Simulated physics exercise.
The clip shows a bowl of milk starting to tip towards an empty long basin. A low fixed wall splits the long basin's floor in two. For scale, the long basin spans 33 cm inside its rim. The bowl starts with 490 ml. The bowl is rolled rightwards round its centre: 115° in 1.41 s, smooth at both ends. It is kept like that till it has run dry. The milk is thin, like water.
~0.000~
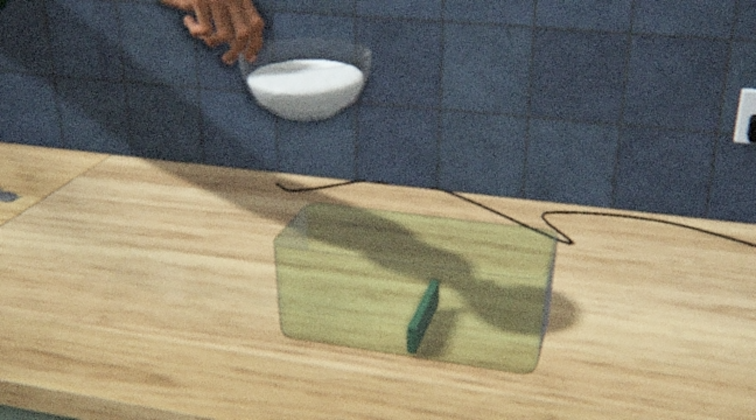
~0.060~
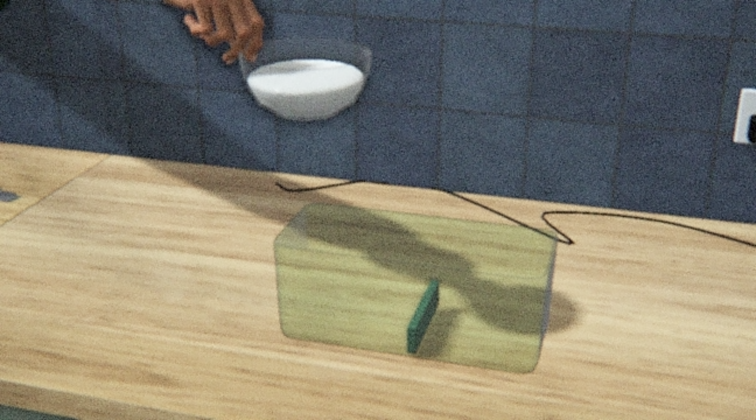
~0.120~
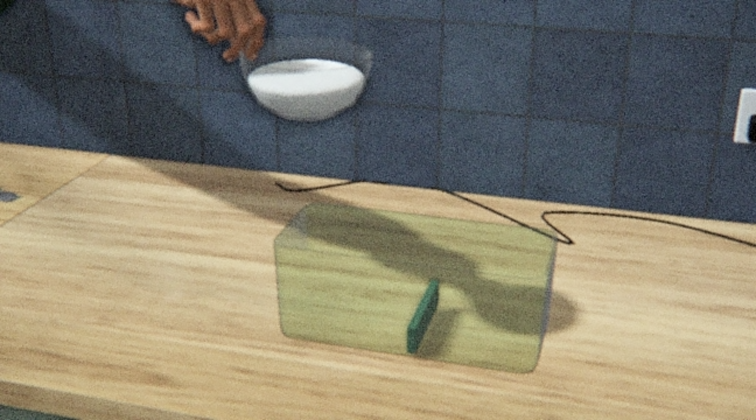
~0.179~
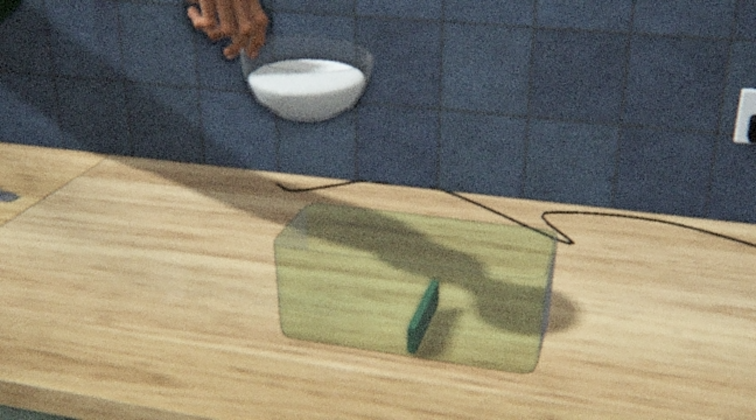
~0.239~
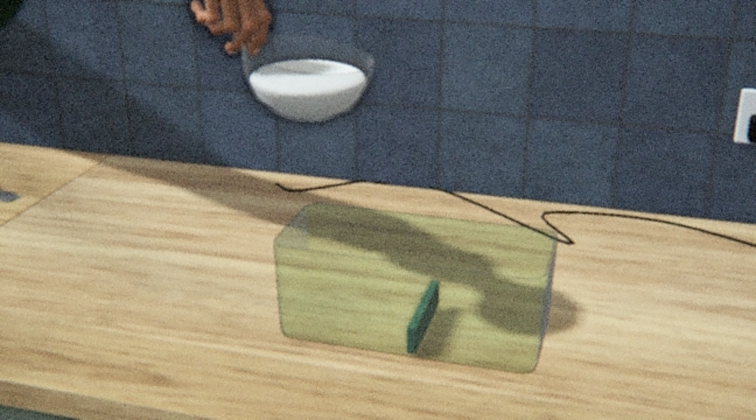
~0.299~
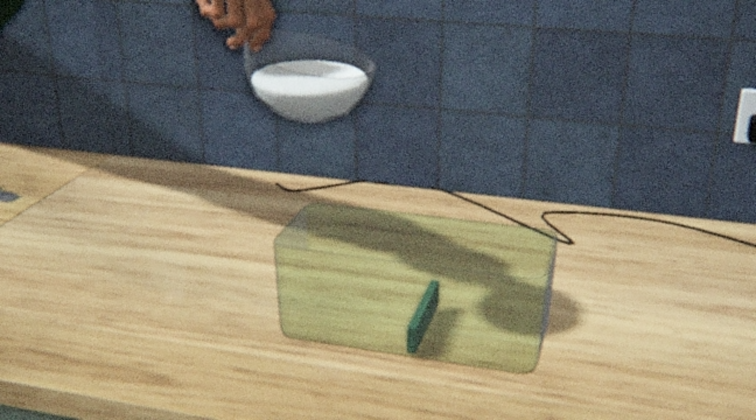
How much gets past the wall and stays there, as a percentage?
About 43 per cent.
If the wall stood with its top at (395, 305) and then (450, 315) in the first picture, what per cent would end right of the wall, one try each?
First 75, then 5 per cent.
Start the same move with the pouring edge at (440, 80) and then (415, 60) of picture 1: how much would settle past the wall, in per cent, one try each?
In turn about 95 and 85 per cent.
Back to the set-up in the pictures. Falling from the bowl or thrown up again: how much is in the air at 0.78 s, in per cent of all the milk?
Some 40 per cent.
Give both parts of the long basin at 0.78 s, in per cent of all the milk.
Near 9 on the left, 3 on the right.
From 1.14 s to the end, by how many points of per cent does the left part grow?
Near 7 in a hundred.
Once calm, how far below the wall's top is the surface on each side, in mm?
Some 26 mm on the left and 26 mm on the right.
After 0.78 s the tilt is 67° and 49 per cent is still to pour, 9 is left of the wall and 3 right of it.
After 1.14 s the tilt is 105° and 0 per cent is still to pour, 49 is left of the wall and 42 right of it.
After 1.51 s the tilt is 115° and 0 per cent is still to pour, 56 is left of the wall and 43 right of it.
After 1.91 s the tilt is 115° and 0 per cent is still to pour, 56 is left of the wall and 44 right of it.
In the end 56 per cent lies left of the wall, 43 right of it and 1 outside.
